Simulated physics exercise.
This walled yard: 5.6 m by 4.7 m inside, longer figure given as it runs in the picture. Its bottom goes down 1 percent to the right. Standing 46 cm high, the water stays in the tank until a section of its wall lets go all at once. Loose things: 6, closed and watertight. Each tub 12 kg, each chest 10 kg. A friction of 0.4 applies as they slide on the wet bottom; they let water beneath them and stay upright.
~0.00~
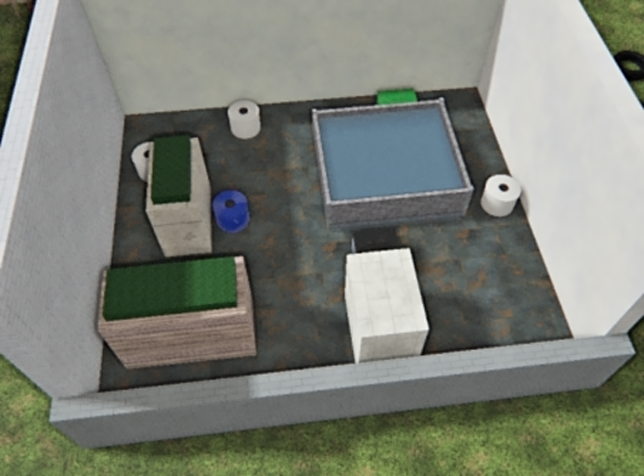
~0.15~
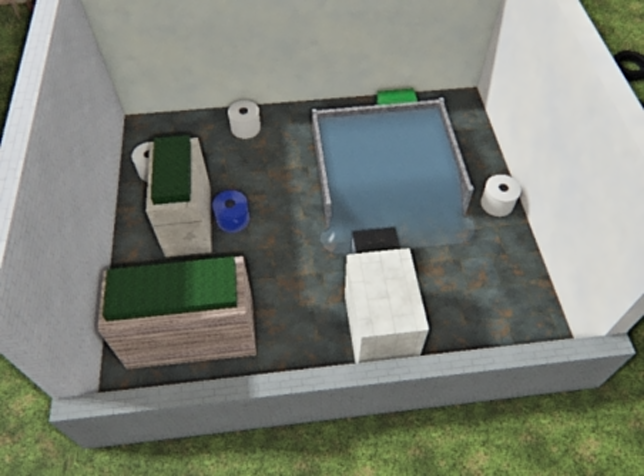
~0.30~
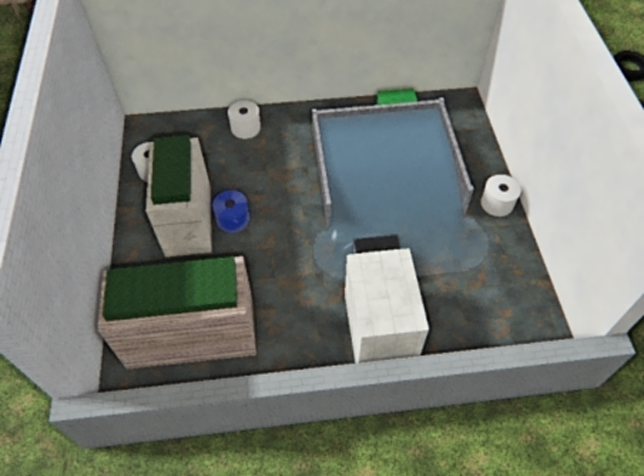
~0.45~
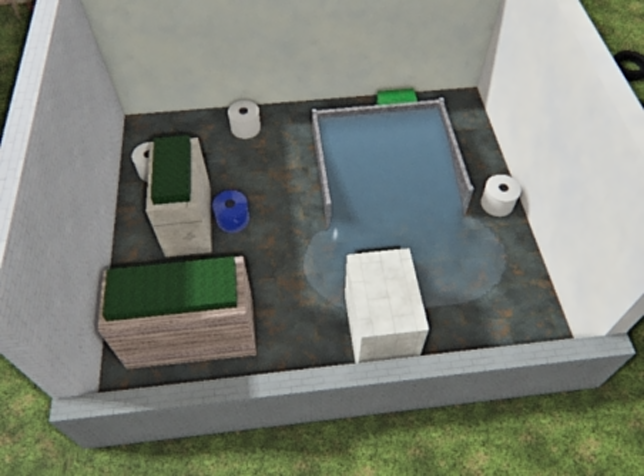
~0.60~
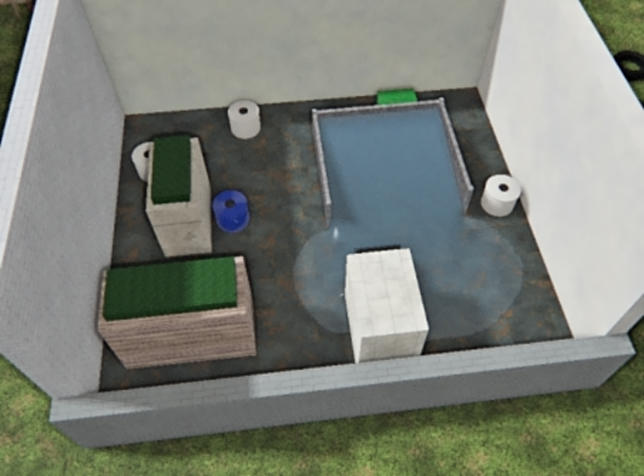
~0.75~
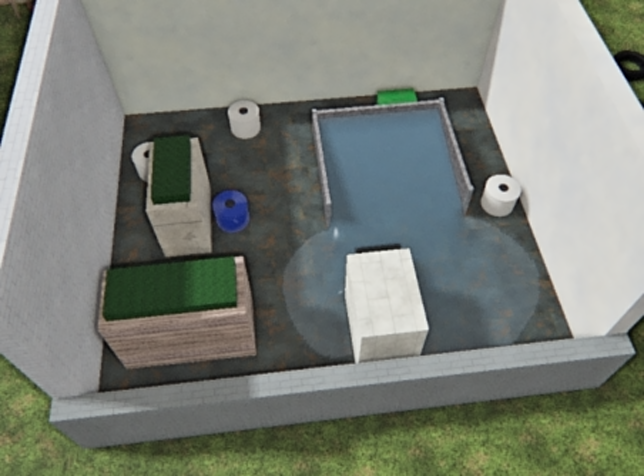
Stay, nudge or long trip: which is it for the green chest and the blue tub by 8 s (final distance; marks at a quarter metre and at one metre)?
By the end the green chest is well away and the blue tub is close to its start.
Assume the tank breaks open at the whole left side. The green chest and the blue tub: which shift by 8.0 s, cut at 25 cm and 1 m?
Then the green chest goes a great distance and the blue tub goes a great distance.
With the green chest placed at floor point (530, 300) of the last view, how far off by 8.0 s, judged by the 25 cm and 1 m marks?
Outcome: It is taken a long way.
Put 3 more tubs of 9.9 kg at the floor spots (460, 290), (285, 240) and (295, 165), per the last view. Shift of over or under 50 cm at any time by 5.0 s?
Taking them in order: Far enough, not far enough and not far enough.
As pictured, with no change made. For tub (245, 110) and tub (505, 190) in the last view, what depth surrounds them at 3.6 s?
Depths: Near 0 cm, then near 7 cm.
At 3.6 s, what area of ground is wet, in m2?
Around 16 m2 of it.
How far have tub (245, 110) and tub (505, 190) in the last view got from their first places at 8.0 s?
Taking them in turn, the shifts are 50 cm and 350 cm.
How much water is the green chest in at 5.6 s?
Roughly 6 cm at that moment.
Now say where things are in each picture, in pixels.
The green chest at (398, 99) rests on the ground; the blue tub at (230, 204), on the bottom; water covers 3.0 m2; 0 of 6 have shifted, in the first picture.
The green chest at (398, 99), on the bottom; the blue tub at (230, 204) rests on the ground; 3.8 m2 under water; 0 of 6 have shifted, in the second picture.
The green chest at (398, 99) rests on the ground; the blue tub at (230, 204) rests on the ground; 4.6 m2 under water; 1 of 6 have shifted, in the third picture.
The green chest at (398, 99) rests on the ground; the blue tub at (230, 204), on the bottom; water covers 5.7 m2; 1 of 6 have shifted, in the fourth picture.
The green chest at (398, 99), on the bottom; the blue tub at (230, 204) rests on the ground; water covers 6.8 m2; 1 of 6 have shifted, in the fifth picture.
The green chest at (398, 99) rests on the ground; the blue tub at (230, 204) rests on the ground; water covers 7.9 m2; 1 of 6 have shifted, in the sixth picture.
After 1.6 s the green chest is near (398, 99), 0.0 m from its start, aground; the blue tub is near (230, 204), 0.0 m from its start, aground; 1 afloat.
After 3.6 s the green chest is near (398, 99), 0.0 m from its start, aground; the blue tub is near (230, 204), 0.0 m from its start, aground; 1 afloat.
After 5.6 s the green chest is near (372, 102), 0.4 m from its start, aground; the blue tub is near (232, 197), 0.1 m from its start, aground; 2 afloat.
After 8.0 s the green chest is near (250, 107), 2.2 m from its start, afloat; the blue tub is near (232, 197), 0.1 m from its start, aground; 2 afloat.
